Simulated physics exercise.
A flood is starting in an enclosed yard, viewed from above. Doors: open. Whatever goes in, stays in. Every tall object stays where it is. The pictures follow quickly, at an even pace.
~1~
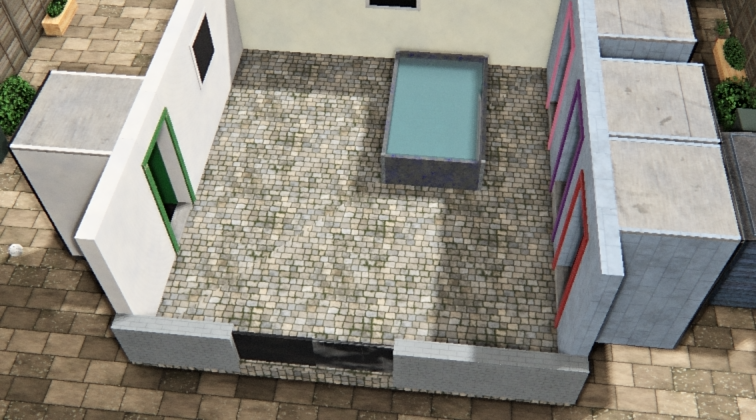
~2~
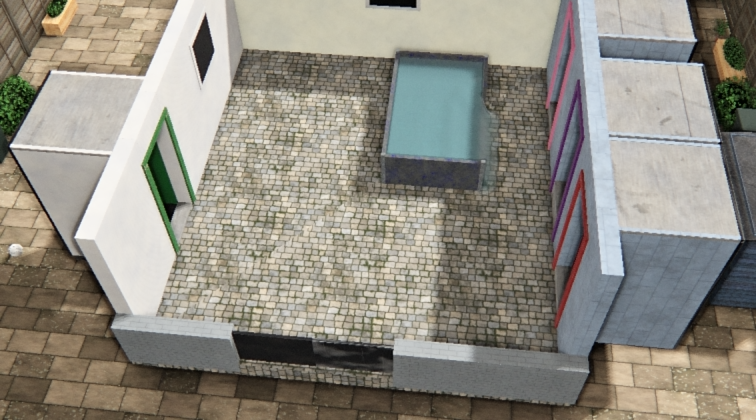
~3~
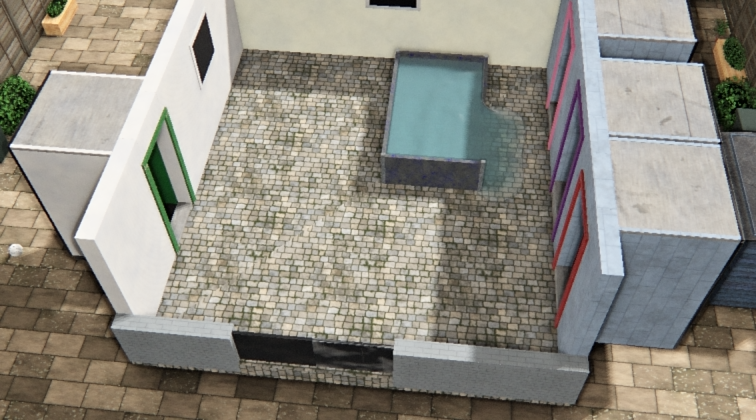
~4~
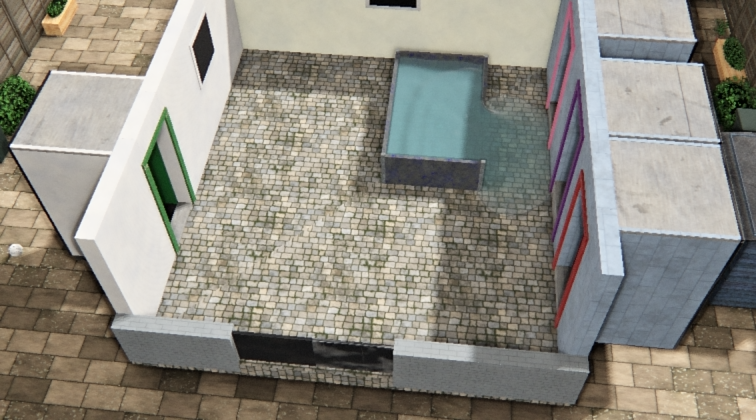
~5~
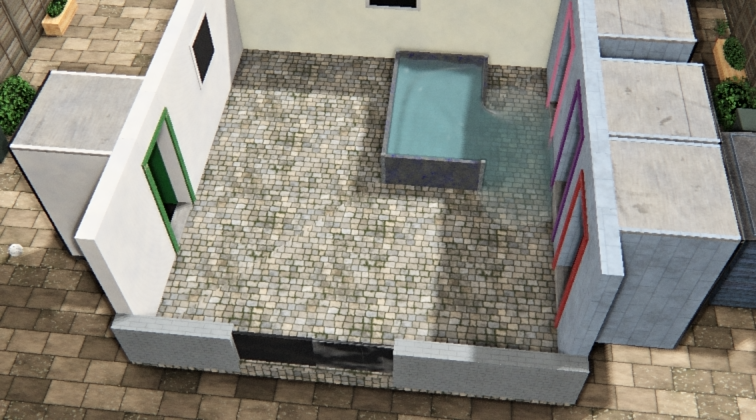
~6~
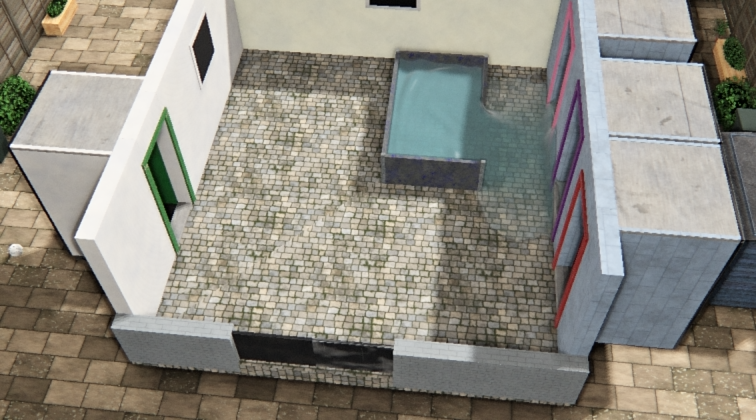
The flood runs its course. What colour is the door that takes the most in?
It is pink.
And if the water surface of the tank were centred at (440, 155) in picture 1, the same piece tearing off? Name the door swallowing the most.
I'd point to the purple door.
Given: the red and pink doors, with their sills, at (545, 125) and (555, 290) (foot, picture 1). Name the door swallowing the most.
That would be the red door.
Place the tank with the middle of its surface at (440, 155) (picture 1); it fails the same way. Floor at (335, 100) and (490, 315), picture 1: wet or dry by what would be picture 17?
Well, the first point ends up unwetted, and the second one ends up swamped.
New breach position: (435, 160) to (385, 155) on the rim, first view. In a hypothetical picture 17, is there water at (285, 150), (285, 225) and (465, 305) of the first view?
Taking them in the order you gave, I'd call them spared, sodden and sodden.
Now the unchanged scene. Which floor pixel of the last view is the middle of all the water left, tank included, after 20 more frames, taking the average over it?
I'd place it roughly at (466, 181).
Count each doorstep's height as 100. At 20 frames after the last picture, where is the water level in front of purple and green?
The first comes to about 50 percent, the second to about 0 percent.
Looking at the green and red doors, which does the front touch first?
First: The red-painted one.
A moment on, water covers 15 % of the floor; red door wet at the sill, nothing in, green door not reached, purple door wet at the sill, nothing in, pink door some in.
Next, water covers 25 % of the floor; red door wet at the sill, nothing in, green door not reached, purple door a trickle in, pink door a lot in.
Then, water covers 40 % of the floor; red door wet at the sill, nothing in, green door not reached, purple door a trickle in, pink door a lot in.
Later, water covers 75 % of the floor; red door wet at the sill, nothing in, green door a trickle in, purple door a trickle in, pink door a lot in.
In the end, water covers 95 % of the floor; red door wet at the sill, nothing in, green door some in, purple door a trickle in, pink door a lot in; the pink door has let in the most.
